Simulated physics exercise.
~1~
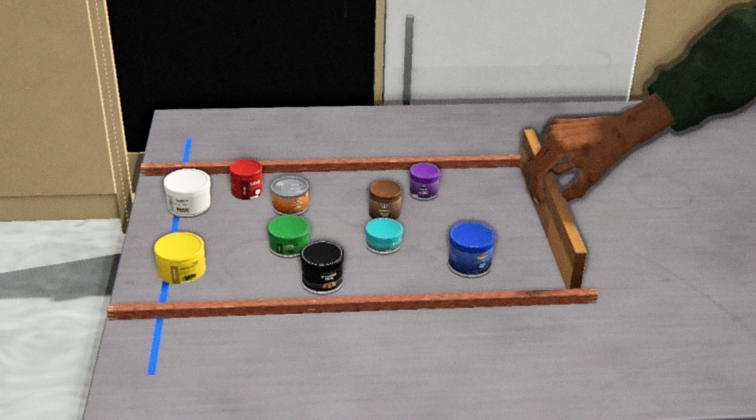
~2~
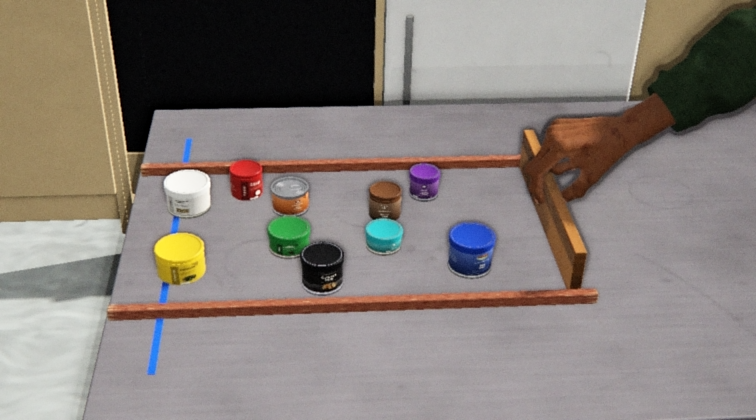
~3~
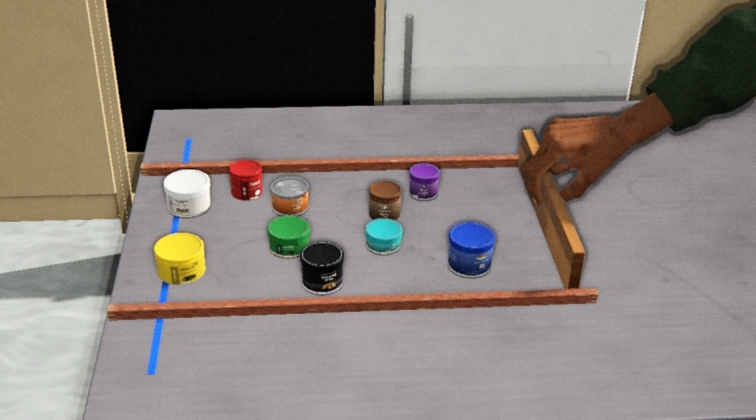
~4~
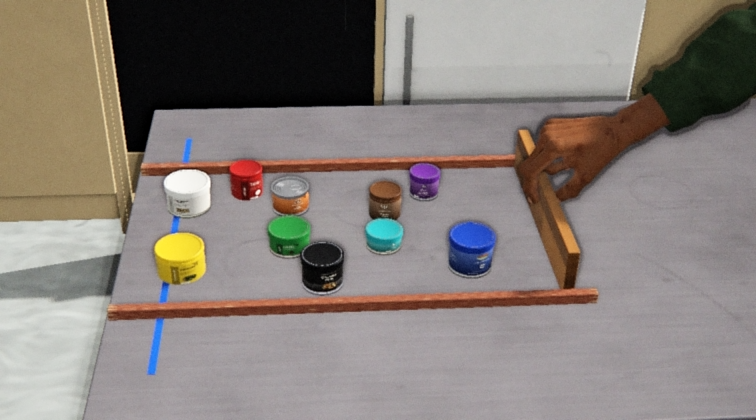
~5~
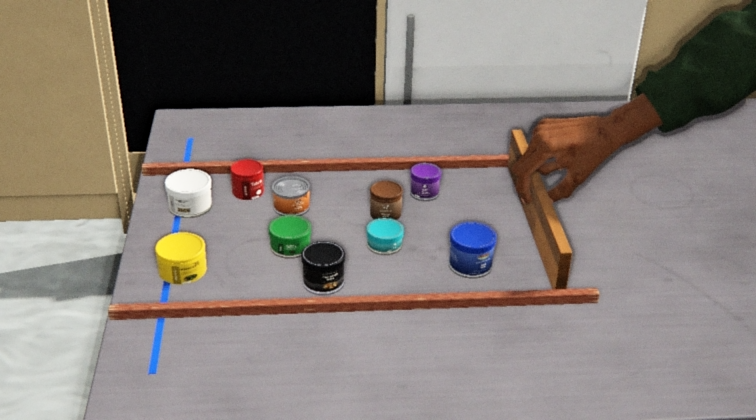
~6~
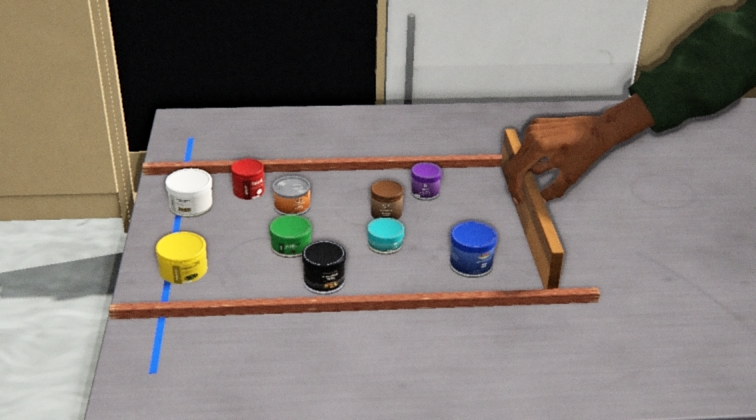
A hand sliding a wooden board slightly left between two rails on a grey table, the colourful tubs ahead staying put.
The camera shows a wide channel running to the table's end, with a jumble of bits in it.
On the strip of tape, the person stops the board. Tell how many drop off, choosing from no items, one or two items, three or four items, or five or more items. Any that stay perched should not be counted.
Three or four items drop off.
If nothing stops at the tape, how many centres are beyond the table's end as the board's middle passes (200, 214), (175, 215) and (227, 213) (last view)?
In order: 1, 3, 0.
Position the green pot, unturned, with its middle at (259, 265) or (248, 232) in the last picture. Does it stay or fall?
One place after the other: It ends up falling; it ends up falling.
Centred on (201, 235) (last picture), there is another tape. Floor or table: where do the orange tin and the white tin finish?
Orange tin - safe; white tin - gone.
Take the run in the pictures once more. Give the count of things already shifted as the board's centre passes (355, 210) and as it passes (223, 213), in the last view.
Tally at point one: 5; at point two: 10.
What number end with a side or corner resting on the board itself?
6.
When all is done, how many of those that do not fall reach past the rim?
That comes to 1 of them.
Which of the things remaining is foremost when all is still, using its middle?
Orange tin ends nearest.
Early on, none off yet; white tin at rest near (190, 193); yellow tub at rest near (182, 258); red tub at rest near (248, 180).
A while later, none off yet; white tin travelled a little near (164, 191); yellow tub travelled a little near (165, 259); red tub travelled about its own width near (203, 173).
Finally, the number that fall off is three or four; lost, green pot, yellow tub and white tin.
